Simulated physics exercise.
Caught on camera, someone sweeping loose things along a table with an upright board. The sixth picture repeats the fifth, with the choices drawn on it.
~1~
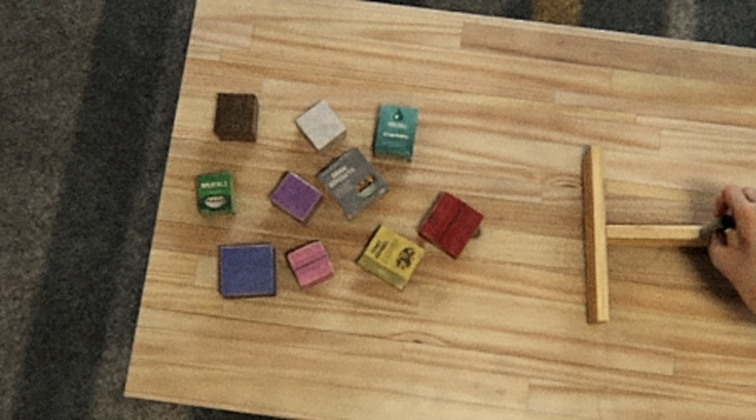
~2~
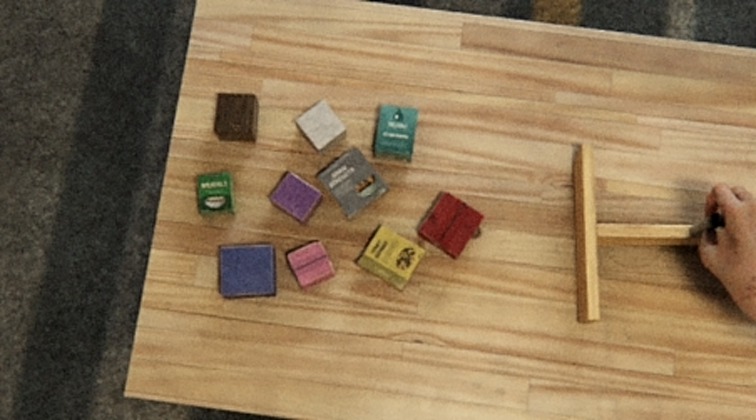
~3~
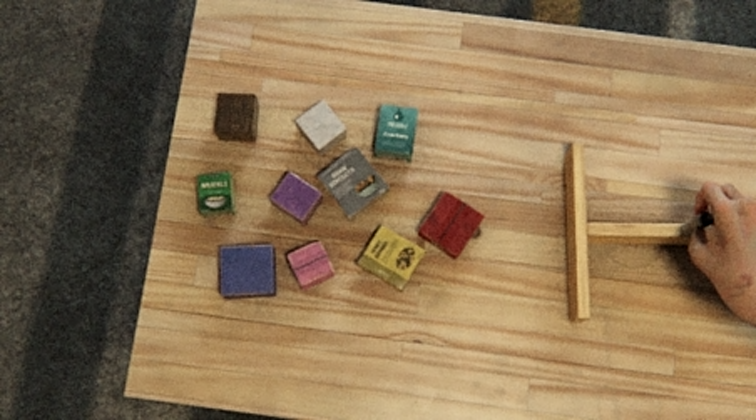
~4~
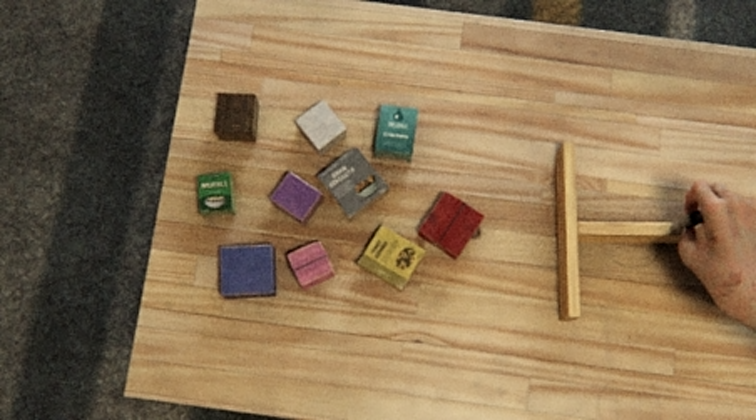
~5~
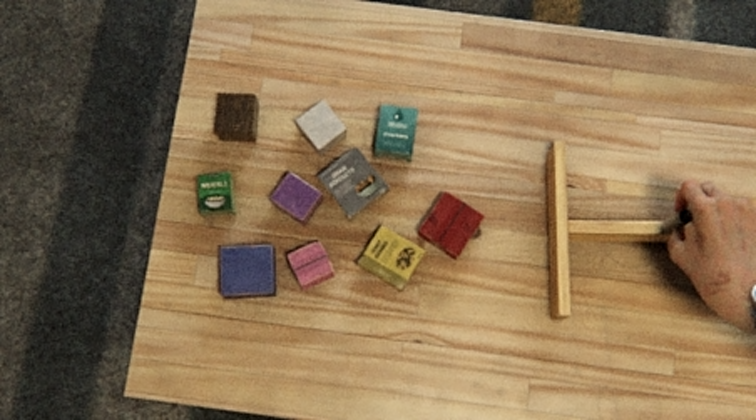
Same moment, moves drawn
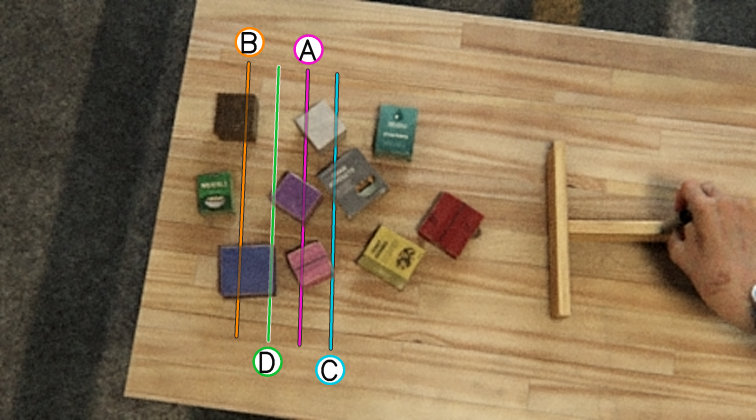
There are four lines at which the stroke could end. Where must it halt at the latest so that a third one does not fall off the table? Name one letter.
Stop at D.
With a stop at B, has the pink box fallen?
No.
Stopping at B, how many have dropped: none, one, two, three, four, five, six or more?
Three.
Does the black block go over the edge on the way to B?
By then, yes.
On the marked copy, A at (304, 203); B at (243, 196); C at (334, 207); D at (274, 200).
With D. Early on, board (458, 213); red box (417, 223); green box (217, 195).
Further on, board (353, 200); blue block (232, 269); purple block (268, 210).
At the end, board (275, 190); black block (182, 111); blue block (154, 263); none fallen.
As for the rest, A is within the limit but short; B drops three; C is within the limit but short.
